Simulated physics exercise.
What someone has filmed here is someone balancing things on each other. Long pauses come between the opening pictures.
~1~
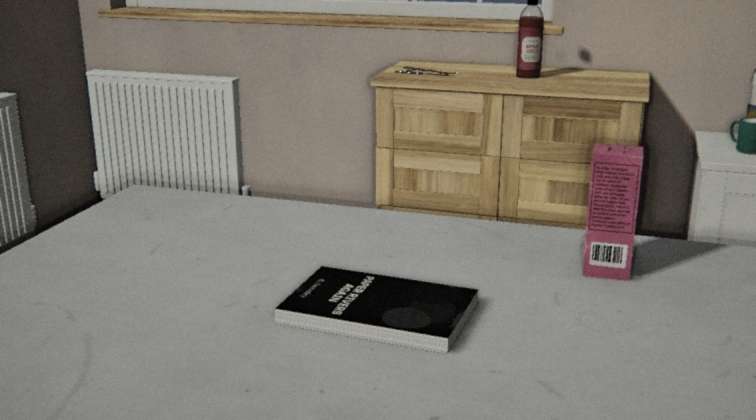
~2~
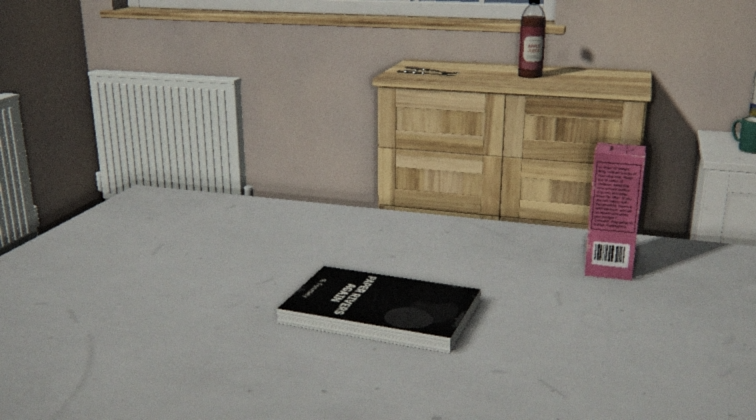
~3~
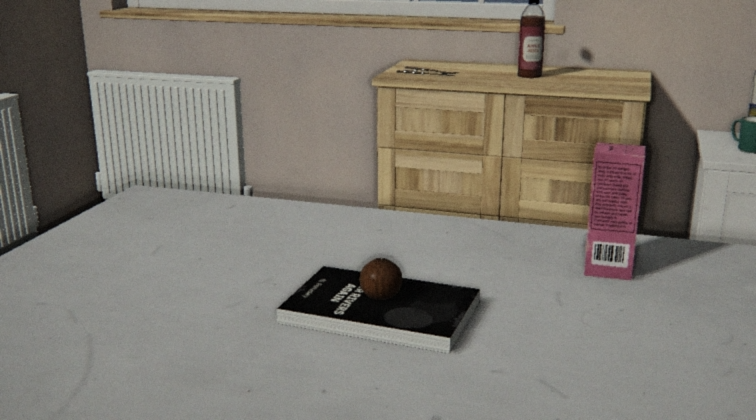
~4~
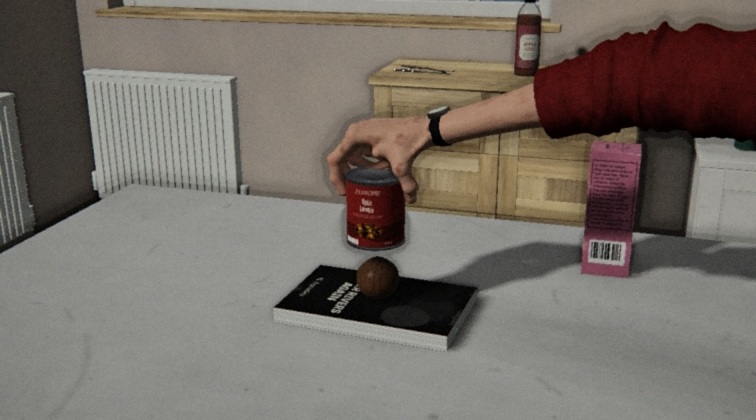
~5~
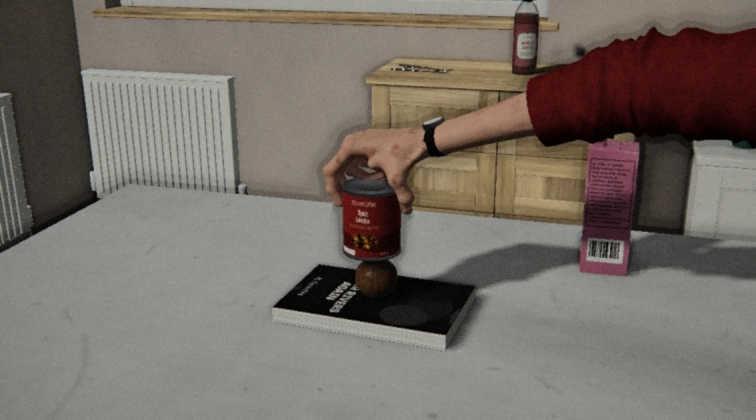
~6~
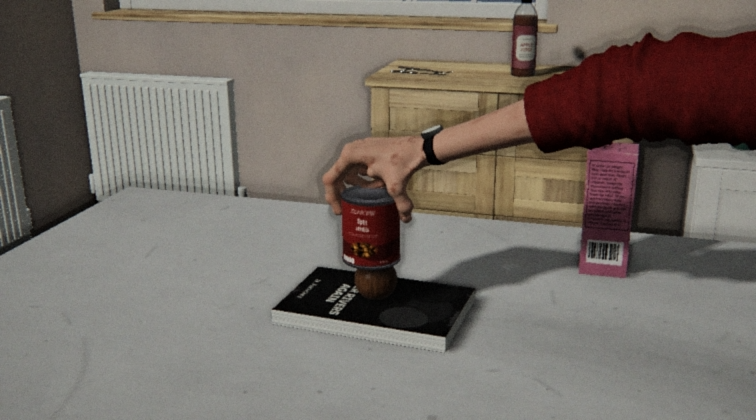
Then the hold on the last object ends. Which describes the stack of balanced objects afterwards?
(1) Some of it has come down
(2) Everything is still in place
Some of it has come down.
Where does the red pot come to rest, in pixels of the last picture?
In the final view it sits at roughly (226, 267).
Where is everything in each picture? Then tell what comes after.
In the first frame, the last thing is not in view yet; pink carton (612, 212).
In the second frame, the last thing is not in view yet.
In the third frame, the last thing is not in view yet; black book (381, 306).
The fourth frame shows coming down; red pot (376, 208); pink carton (611, 209).
The fifth frame shows coming down; red pot (372, 218); brown onion (376, 277).
The sixth frame shows set down, still held; red pot (371, 227); black book (376, 306).
Then, 0.50 s after the last picture, red pot now fallen.
Then, 0.60 s after the last picture, things are still on the move.
Then, 1.00 s after the last picture, as before.
At rest, fallen, red pot; the other 3 in place. Seen from the same camera at the end, red pot near (226, 267). The pile gives way.
